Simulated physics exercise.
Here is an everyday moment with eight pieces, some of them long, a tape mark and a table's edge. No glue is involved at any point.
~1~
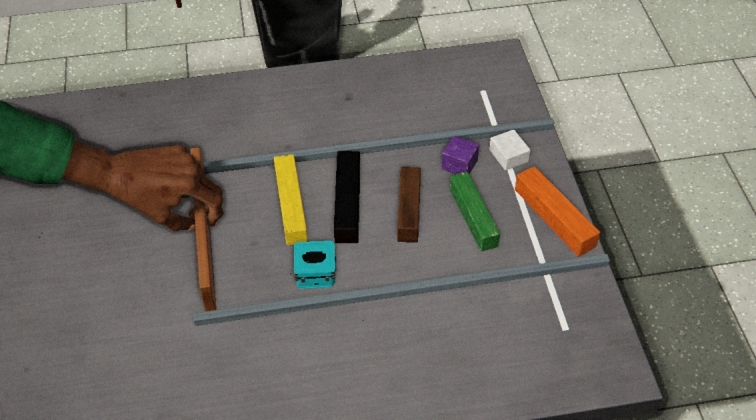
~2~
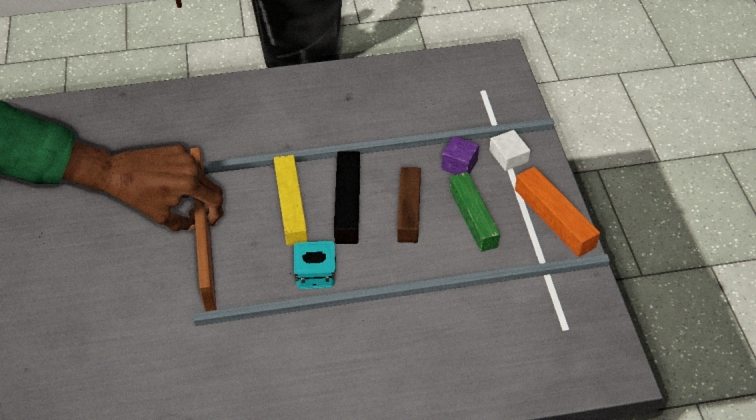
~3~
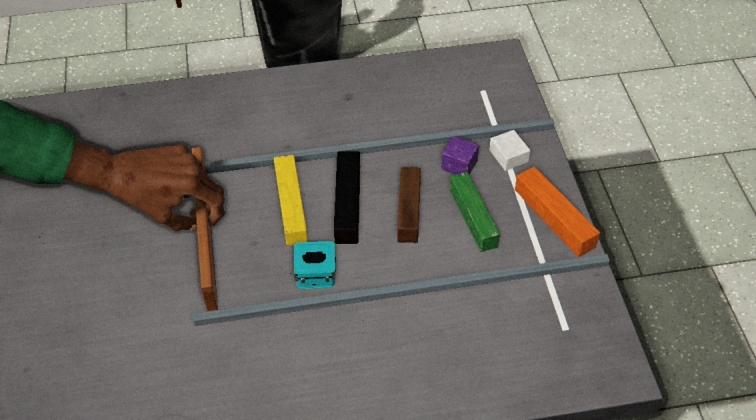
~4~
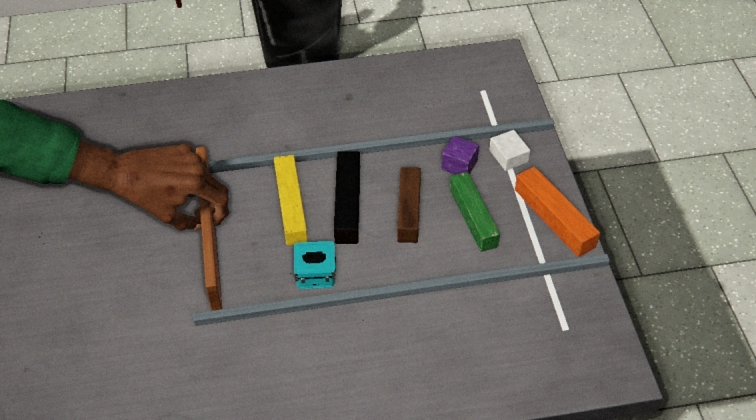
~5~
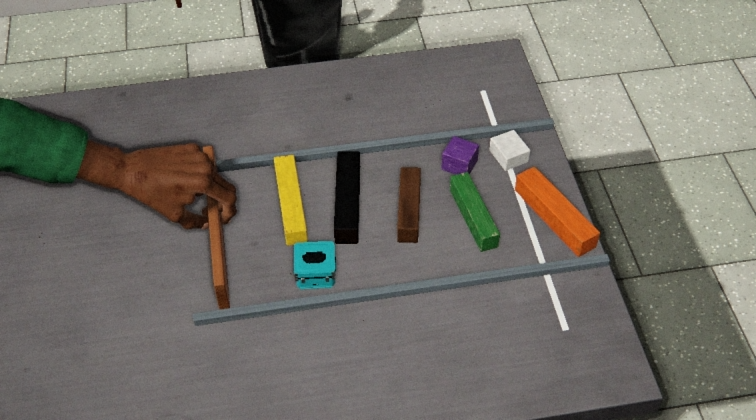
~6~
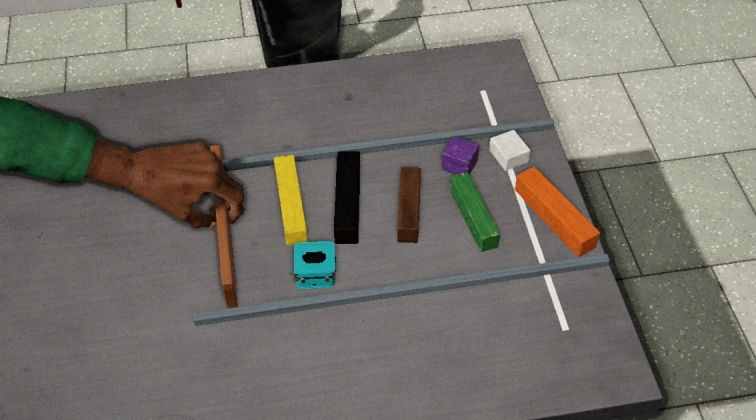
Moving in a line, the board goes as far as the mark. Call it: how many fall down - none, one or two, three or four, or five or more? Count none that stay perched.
Call: Three or four fall down.
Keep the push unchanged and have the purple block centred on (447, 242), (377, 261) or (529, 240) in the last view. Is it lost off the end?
In turn: Stays put, stays put, stays put.
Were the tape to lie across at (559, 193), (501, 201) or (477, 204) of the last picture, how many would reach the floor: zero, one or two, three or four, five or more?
Number fallen at each tape, in order - five or over, either one or two, none.
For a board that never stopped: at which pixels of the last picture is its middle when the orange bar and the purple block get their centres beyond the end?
When the orange bar crosses, the middle is near (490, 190); when the purple block crosses, near (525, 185).
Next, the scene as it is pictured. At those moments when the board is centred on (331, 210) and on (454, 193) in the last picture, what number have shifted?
So far 3, and 8 at the second.
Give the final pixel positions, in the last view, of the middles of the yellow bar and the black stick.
In the last picture the yellow bar sits around (523, 168) and the black stick around (546, 170).
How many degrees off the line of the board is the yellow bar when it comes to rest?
Roughly 0 degrees.
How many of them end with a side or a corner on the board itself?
The answer is 2.
Soon after, none off yet; orange bar at rest near (556, 211); white block at rest near (510, 150); purple block at rest near (460, 157).
In the end, the number that fall off is three or four; gone, green bar, white block and orange bar.
